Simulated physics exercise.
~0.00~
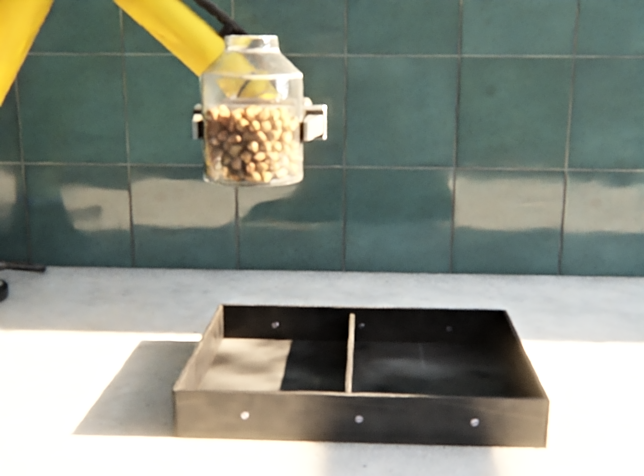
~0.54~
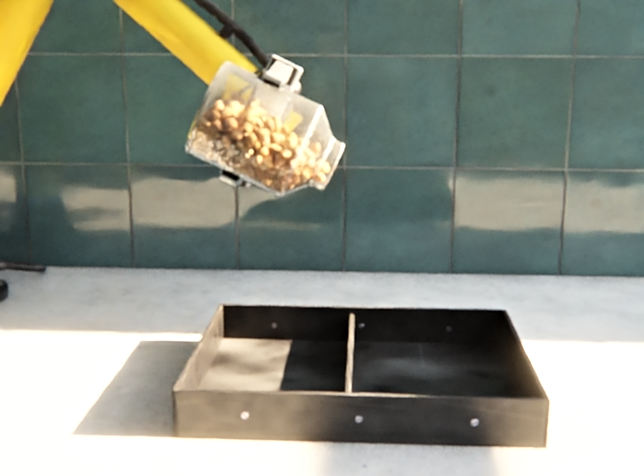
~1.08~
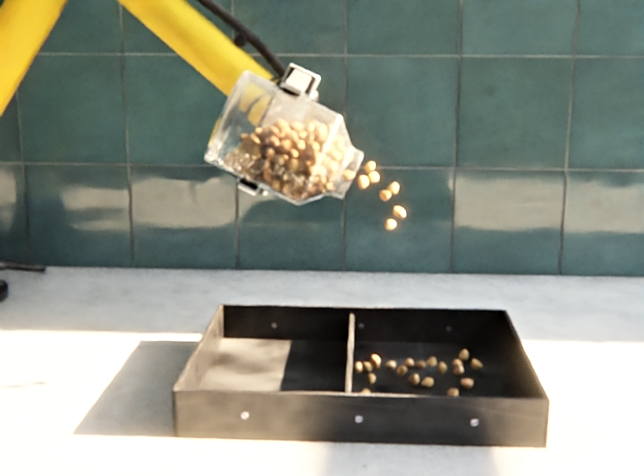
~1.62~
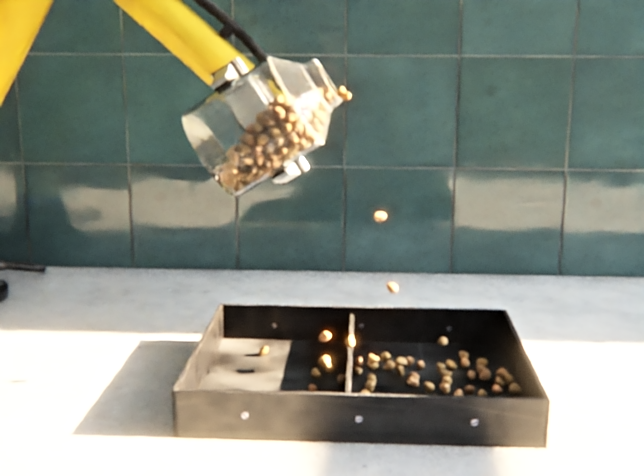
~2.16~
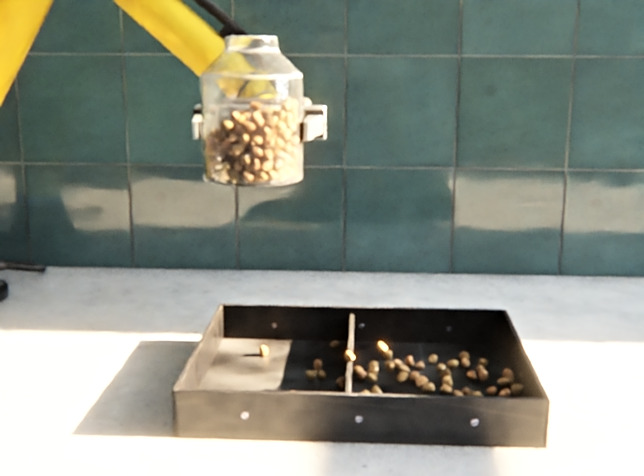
A clear jar of dried beans, gripped by a yellow robot arm, starts upright above a dark, divided tray on a pale counter. The arm tips the jar to the right until its mouth points slightly downward. Beans spill out and drop into the right part of the tray. The jar then swings partway back up, mouth still angled right, while a few more beans fall, some landing in the left part. Finally it stands upright again, still holding most of its beans, with many scattered on the tray's right side and a few on the left.
